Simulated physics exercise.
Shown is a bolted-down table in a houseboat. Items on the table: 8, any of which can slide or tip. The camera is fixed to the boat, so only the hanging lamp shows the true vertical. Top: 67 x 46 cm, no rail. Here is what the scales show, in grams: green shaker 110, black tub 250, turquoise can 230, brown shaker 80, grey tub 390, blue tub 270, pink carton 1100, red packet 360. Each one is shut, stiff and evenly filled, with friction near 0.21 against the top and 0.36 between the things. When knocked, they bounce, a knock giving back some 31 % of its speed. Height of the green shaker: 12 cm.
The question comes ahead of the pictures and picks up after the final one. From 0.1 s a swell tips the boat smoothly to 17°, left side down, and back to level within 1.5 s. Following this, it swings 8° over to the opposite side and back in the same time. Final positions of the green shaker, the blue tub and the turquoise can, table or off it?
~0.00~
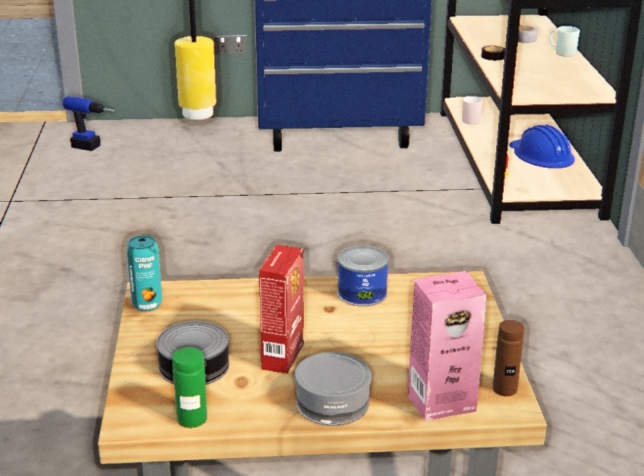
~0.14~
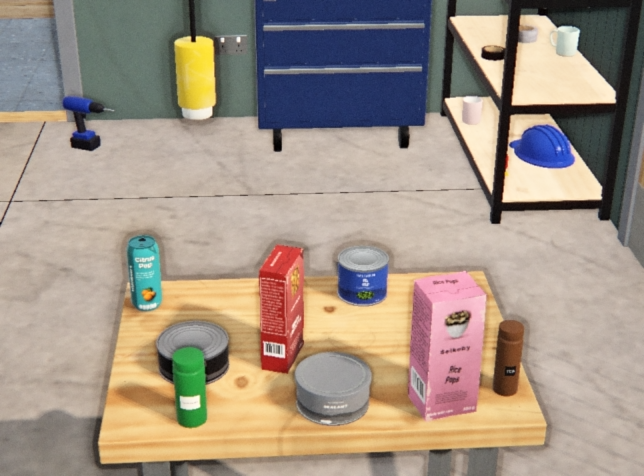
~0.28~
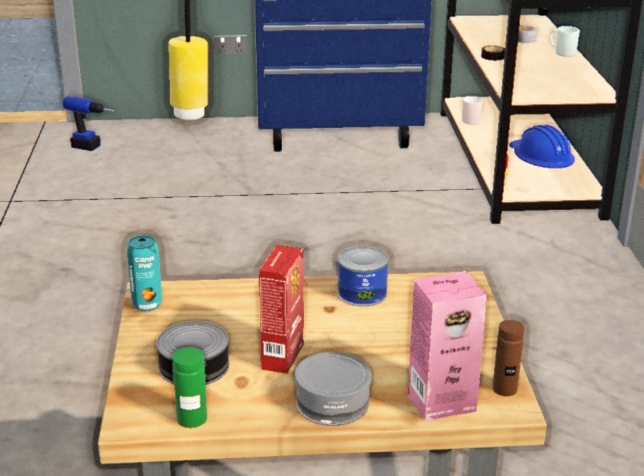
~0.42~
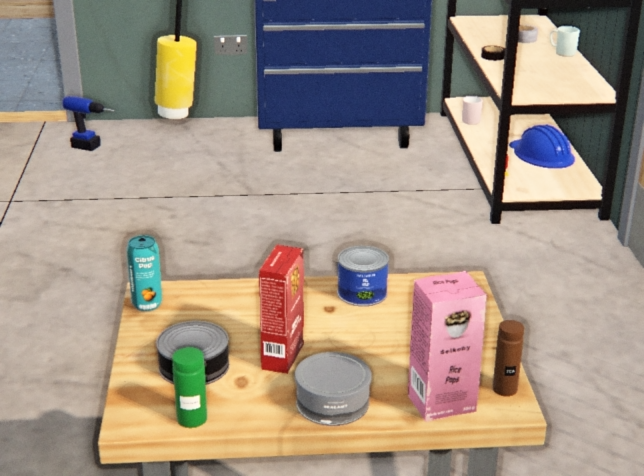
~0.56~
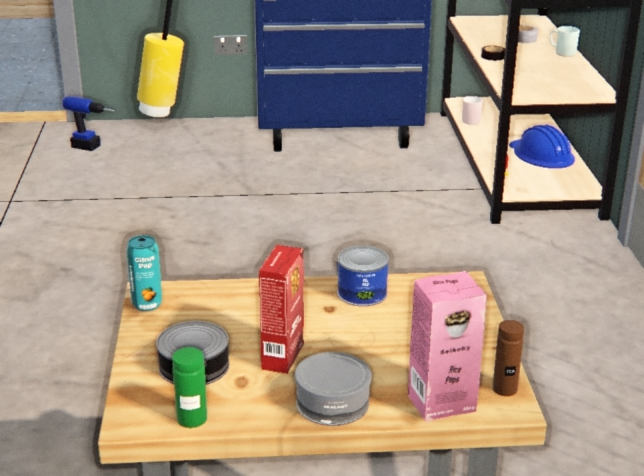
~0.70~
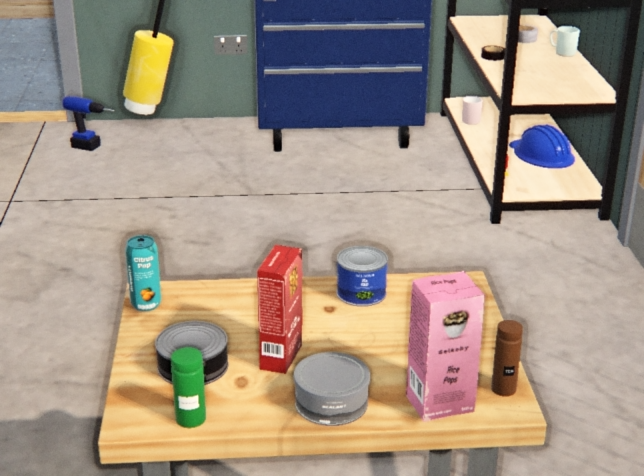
Green shaker: Off it. Blue tub: Table. Turquoise can: Off it.
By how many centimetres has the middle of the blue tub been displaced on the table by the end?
Net distance near 16 cm.
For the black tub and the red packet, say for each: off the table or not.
Final state - black tub: Beyond the limits; red packet: Inside the limits.
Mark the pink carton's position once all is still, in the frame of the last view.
About (330, 351).
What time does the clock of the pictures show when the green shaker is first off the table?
Around 1.3 seconds.
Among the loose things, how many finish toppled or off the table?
I make it 3.
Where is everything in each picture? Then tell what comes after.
The first picture shows boat level; green shaker (190, 388); blue tub (363, 276); turquoise can (145, 274).
The second picture shows boat level; grey tub (333, 388); pink carton (446, 347).
The third picture shows boat heeled 2°, left side down; red packet (282, 309); black tub (193, 353).
The fourth picture shows boat heeled 7°, left side down; brown shaker (508, 358); grey tub (333, 388).
The fifth picture shows boat heeled 11°, left side down; pink carton (446, 347); red packet (282, 309).
The sixth picture shows boat heeled 15°, left side down; green shaker (189, 388); blue tub (362, 276); turquoise can (143, 274).
By 1.10 s, boat heeled 13°, left side down; turquoise can now off the table; green shaker 8 cm from its spot near (136, 390); blue tub 8 cm from its spot near (320, 277).
By 1.30 s, boat heeled 6°, left side down; green shaker and black tub now off the table; blue tub 14 cm from its spot near (288, 278); red packet 16 cm from its spot.
By 1.60 s, boat level; blue tub 16 cm from its spot near (277, 279); brown shaker 16 cm from its spot; red packet 19 cm from its spot.
By 1.80 s, boat heeled 1°, right side down; blue tub 16 cm from its spot near (277, 279); brown shaker 16 cm from its spot; red packet 19 cm from its spot.
When it is over (3.6 s), off the table, green shaker, black tub and turquoise can; not toppled but over 5 cm from the start, brown shaker, grey tub, blue tub, pink carton and red packet. In the last view, blue tub near (277, 279).
